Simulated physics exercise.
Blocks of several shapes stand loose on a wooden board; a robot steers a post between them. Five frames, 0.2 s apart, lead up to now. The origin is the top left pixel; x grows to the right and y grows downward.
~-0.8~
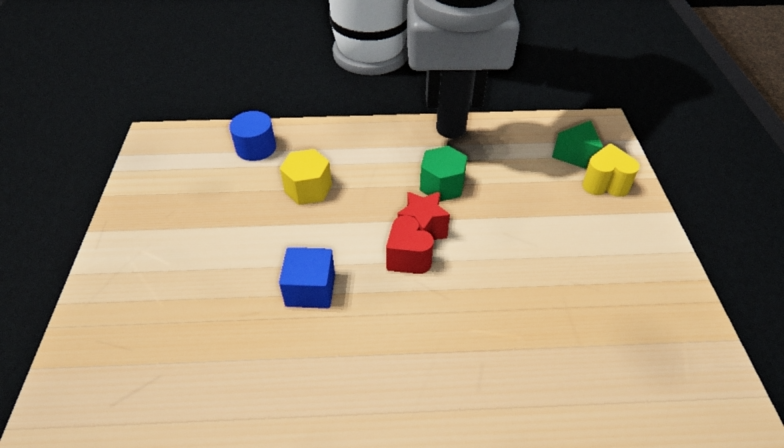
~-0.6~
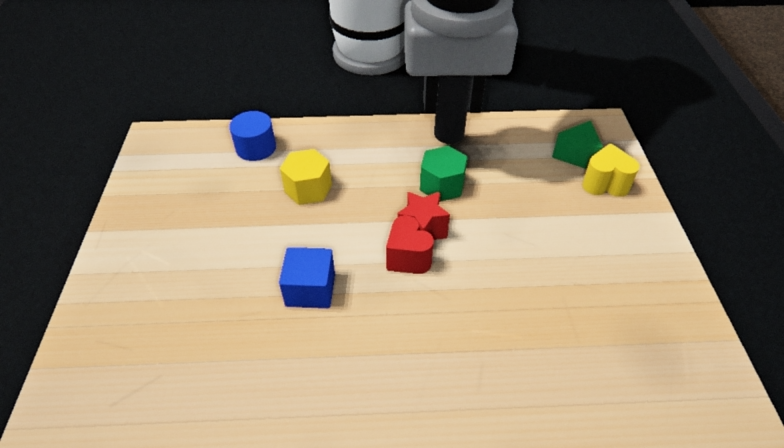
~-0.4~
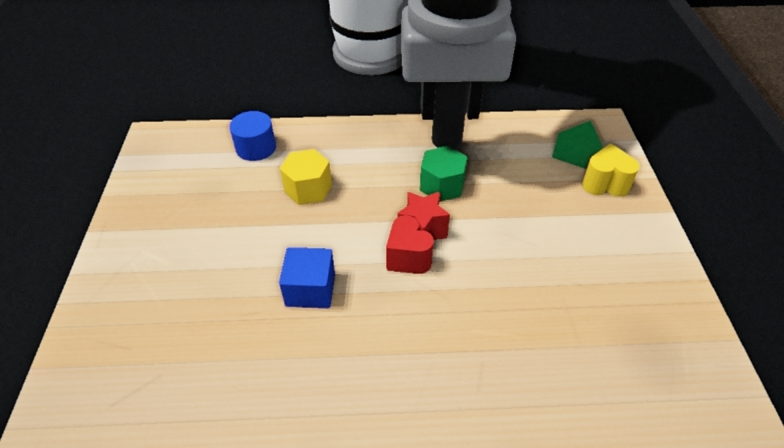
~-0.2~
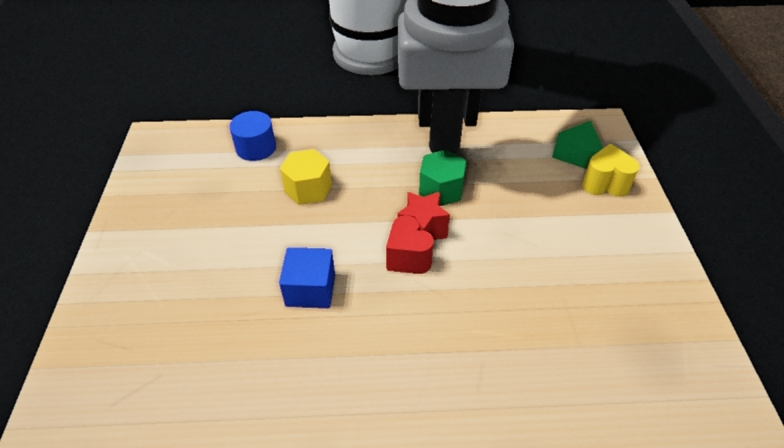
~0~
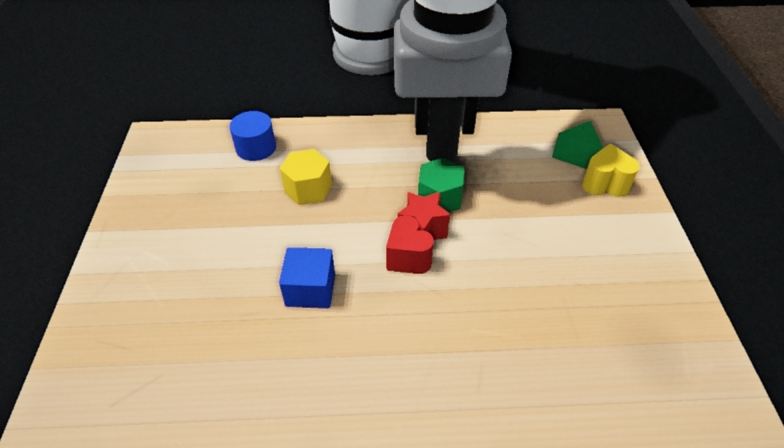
A pale striped wooden board on a dark surface is seen from above at an angle by a still camera. A blue cylinder, yellow hexagon and blue cube sit on the left, a green hexagonal block and red star and heart near the middle, and green and yellow blocks at upper right. A robot arm's dark post moves slightly toward the viewer, nudging the green hexagonal block toward the red star.
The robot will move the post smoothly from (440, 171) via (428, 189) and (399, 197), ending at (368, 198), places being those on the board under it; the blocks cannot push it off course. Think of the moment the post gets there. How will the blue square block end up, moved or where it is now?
That block stays.
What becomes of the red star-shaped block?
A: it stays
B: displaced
I'll go with B - displaced.
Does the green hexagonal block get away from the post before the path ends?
Yes.
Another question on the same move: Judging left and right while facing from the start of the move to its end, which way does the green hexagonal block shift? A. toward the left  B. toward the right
A (toward the left)
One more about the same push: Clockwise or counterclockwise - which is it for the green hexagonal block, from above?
It makes a counterclockwise turn.
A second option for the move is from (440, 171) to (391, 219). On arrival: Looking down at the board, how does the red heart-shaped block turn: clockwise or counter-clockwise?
The block spins clockwise.
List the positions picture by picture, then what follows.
Lower end of the post at (451, 130), tops of blocks, blue square block at (306, 265), red heart-shaped block at (408, 235), red star-shaped block at (424, 207), green hexagonal block at (444, 161), in the first picture.
Post at (449, 136), blocks as before, in the second picture.
Post at (447, 142), blocks as before, in the third picture.
Post at (444, 149), green hexagonal block at (443, 165), in the fourth picture.
Post at (441, 156), blue square block at (306, 265), red heart-shaped block at (408, 235), red star-shaped block at (424, 207), green hexagonal block at (442, 174), in the fifth picture.
The first path, step by step. One third of the way, post at (428, 175); red heart-shaped block at (403, 242); red star-shaped block at (428, 219), turned 30° clockwise; green hexagonal block at (446, 192), turned 45° anticlockwise.
Two thirds of the way, post at (399, 182); red heart-shaped block at (402, 245); red star-shaped block at (428, 222), turned 25° clockwise; green hexagonal block at (445, 194), turned 55° anticlockwise.
At the end, post at (367, 184); blue square block not moved; red heart-shaped block at (402, 245); red star-shaped block at (428, 222), turned 25° clockwise; green hexagonal block at (445, 194), turned 55° anticlockwise.
